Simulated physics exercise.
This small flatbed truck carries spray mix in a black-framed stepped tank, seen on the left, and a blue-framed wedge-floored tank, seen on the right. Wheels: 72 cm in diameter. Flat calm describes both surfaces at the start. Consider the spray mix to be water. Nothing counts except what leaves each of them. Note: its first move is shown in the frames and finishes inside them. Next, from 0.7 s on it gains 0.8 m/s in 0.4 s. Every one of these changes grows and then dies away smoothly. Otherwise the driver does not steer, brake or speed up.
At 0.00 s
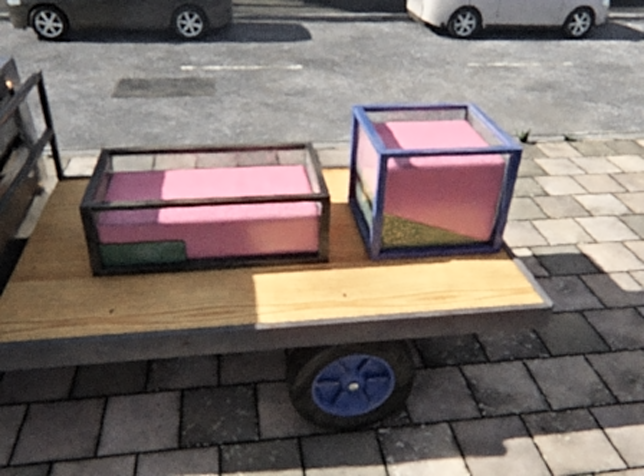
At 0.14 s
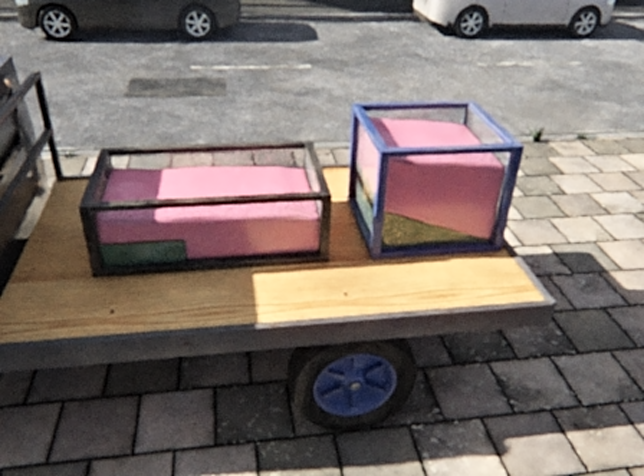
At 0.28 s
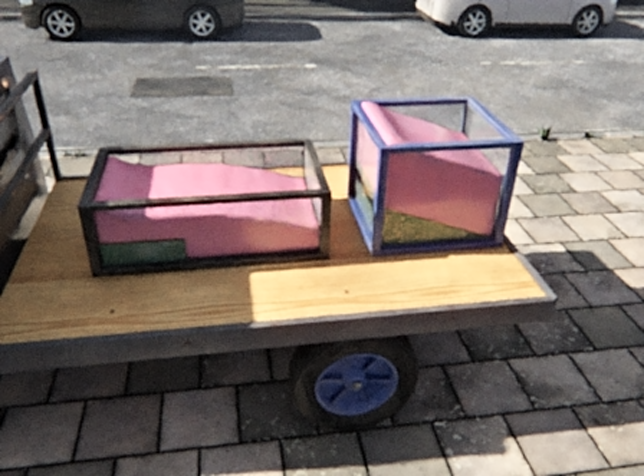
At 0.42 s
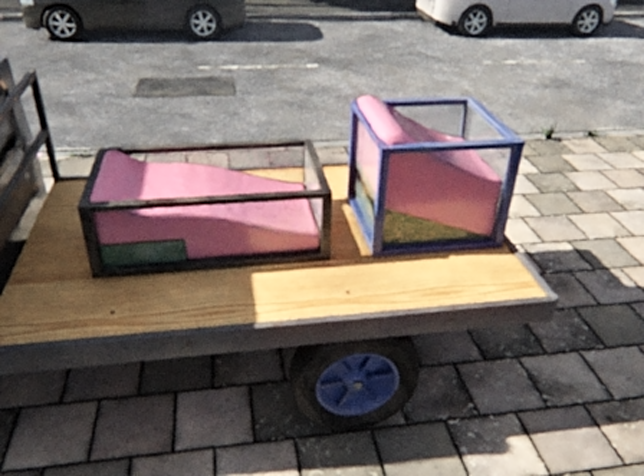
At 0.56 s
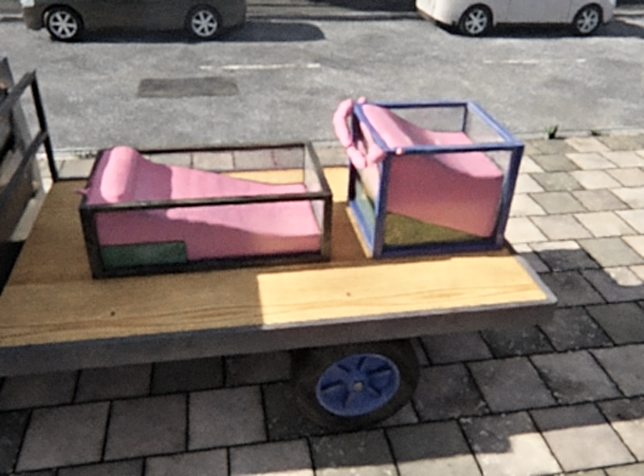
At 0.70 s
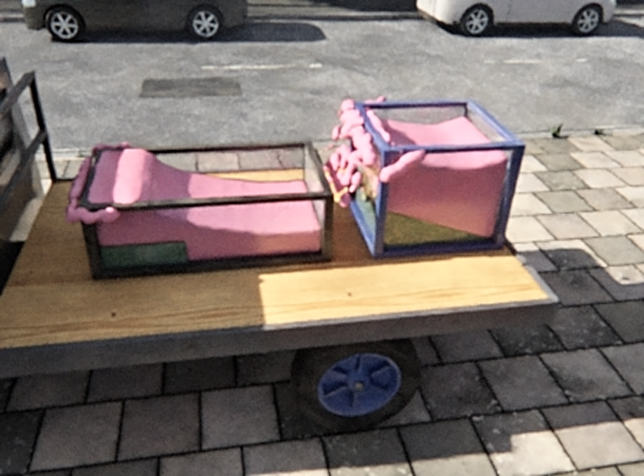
At the start, pink liquid lies nearly level in a long black-edged tank on the left and a blue-edged one on the right, both on a wooden flatbed. The liquid in each then climbs steeply at the left end and sinks at the right, and some slops over the blue tank's left side in clumps.
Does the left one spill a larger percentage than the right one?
The right side gives up more, in proportion.
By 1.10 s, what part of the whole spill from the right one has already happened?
Roughly 20 per cent.
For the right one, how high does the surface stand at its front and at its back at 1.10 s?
Front reads 36 centimetres, back reads 68 centimetres.
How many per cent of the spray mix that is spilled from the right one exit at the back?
Roughly 50 in a hundred.
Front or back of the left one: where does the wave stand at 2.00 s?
Result: At the forward end.
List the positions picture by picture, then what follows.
In the first frame, left tank, front level (112, 216), back level (305, 208); right tank, front level (396, 161), back level (490, 156); the front is on the left, levels are read along the near walls.
In the second frame, left tank, front level (111, 212), back level (305, 212); right tank, back level (490, 158).
In the third frame, left tank, front level (107, 200), back level (305, 220); right tank, front level (398, 135), back level (487, 168).
In the fourth frame, left tank, front level (105, 186), back level (306, 226); right tank, front level (399, 128), back level (487, 173).
In the fifth frame, left tank, front level (104, 178), back level (306, 228); right tank, front level (400, 140), back level (488, 169).
In the sixth frame, left tank, front level (105, 186), back level (307, 223); right tank, back level (492, 154), some spilled.
By 1.10 s the left one has lost 1 per cent, over the front, a little elsewhere (front 23 cm, back 42 cm); the right one has lost 2 per cent, over the front (front 35 cm, back 68 cm).
By 1.50 s the left one has lost 1 per cent, over the front, a little elsewhere (front 18 cm, back 43 cm); the right one has lost 7 per cent, mostly over the back, some over the front (front 68 cm, back 41 cm).
By 2.00 s the left one has lost 3 per cent, over the back and the front, a little elsewhere (front 39 cm, back 19 cm); the right one has lost 9 per cent, over the back and the front, a little elsewhere (front 43 cm, back 60 cm).
By 4.09 s the left one has lost 4 per cent, over the back and the front, a little elsewhere; the right one has lost 10 per cent, over the back and the front, a little elsewhere.
